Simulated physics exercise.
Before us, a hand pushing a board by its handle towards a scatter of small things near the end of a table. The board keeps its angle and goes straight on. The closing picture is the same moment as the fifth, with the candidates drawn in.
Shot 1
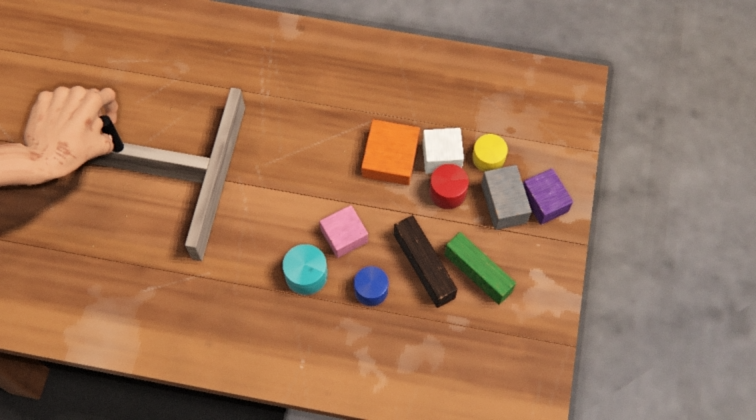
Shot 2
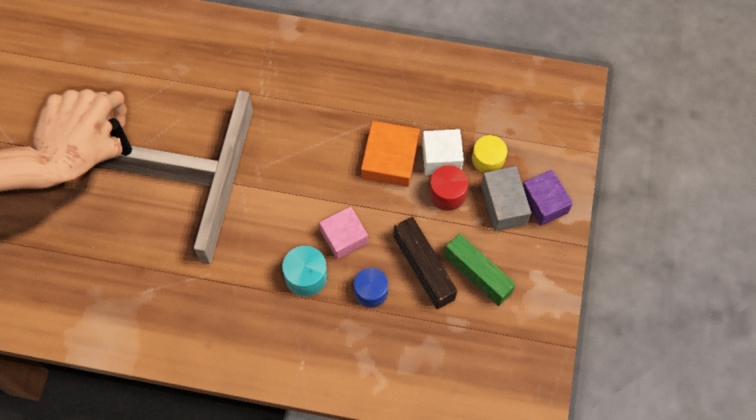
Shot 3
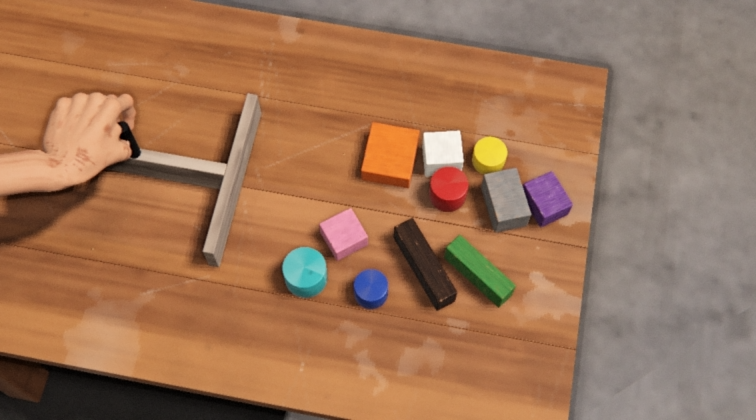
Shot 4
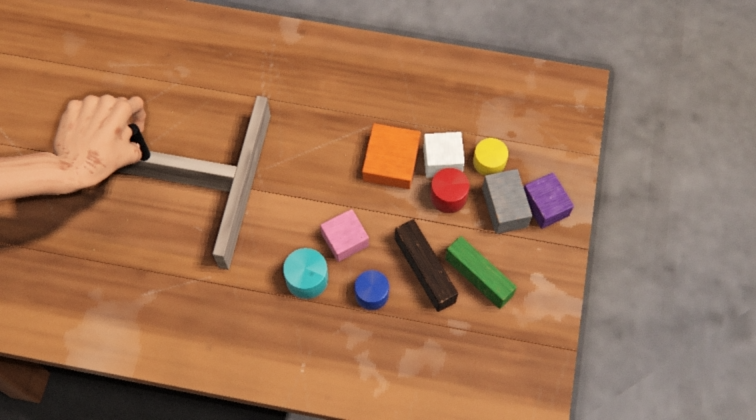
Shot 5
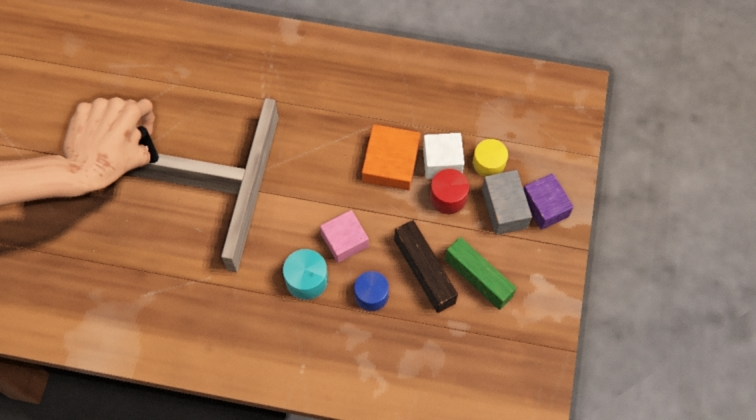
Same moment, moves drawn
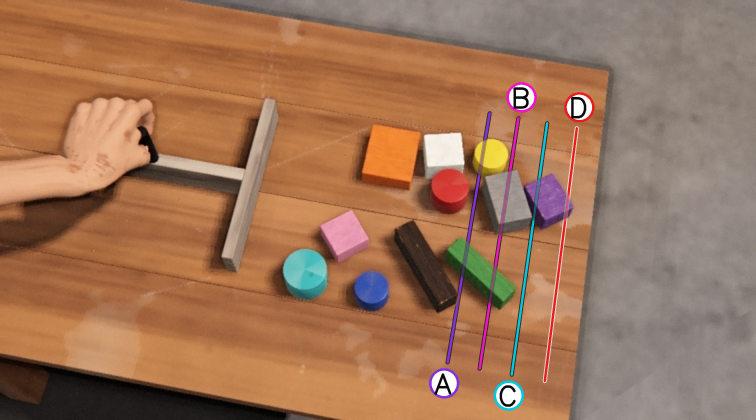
A hand gripping a black handle pushes a long grey board slowly to the right across a wooden table, toward a scatter of coloured blocks, bars and round pieces. The board shifts a short way, narrowing the gap, while the pieces stay in place, untouched, near the table's right end.
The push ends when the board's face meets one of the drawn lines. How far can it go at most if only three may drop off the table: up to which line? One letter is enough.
No farther than B.
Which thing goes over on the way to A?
The purple block.
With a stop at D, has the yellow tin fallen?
By then, yes.
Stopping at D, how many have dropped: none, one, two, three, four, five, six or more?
In all, six or more.
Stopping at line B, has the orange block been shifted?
Yes.
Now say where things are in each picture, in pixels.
In the first picture, pink block (344, 232); orange block (391, 153); grey block (506, 197).
In the second picture, board (222, 167); white block (442, 152).
In the third picture, board (231, 170); red tin (448, 189).
In the fourth picture, board (241, 173); purple block (547, 201).
In the fifth picture, board (249, 175); black bar (426, 266); turquoise tin (306, 275); pink block (345, 237).
On the marked copy, A at (470, 231); B at (500, 237); C at (530, 242); D at (562, 248).
Following B. Soon after the start, board (338, 191); blue tin (385, 295); turquoise tin (348, 282).
Later, board (429, 207); purple block (576, 210); grey block (542, 210).
In the end, board (499, 220); grey block over the edge; yellow tin over the edge; three fallen.
As for the rest, A is within the limit but short; C drops seven; D drops seven.
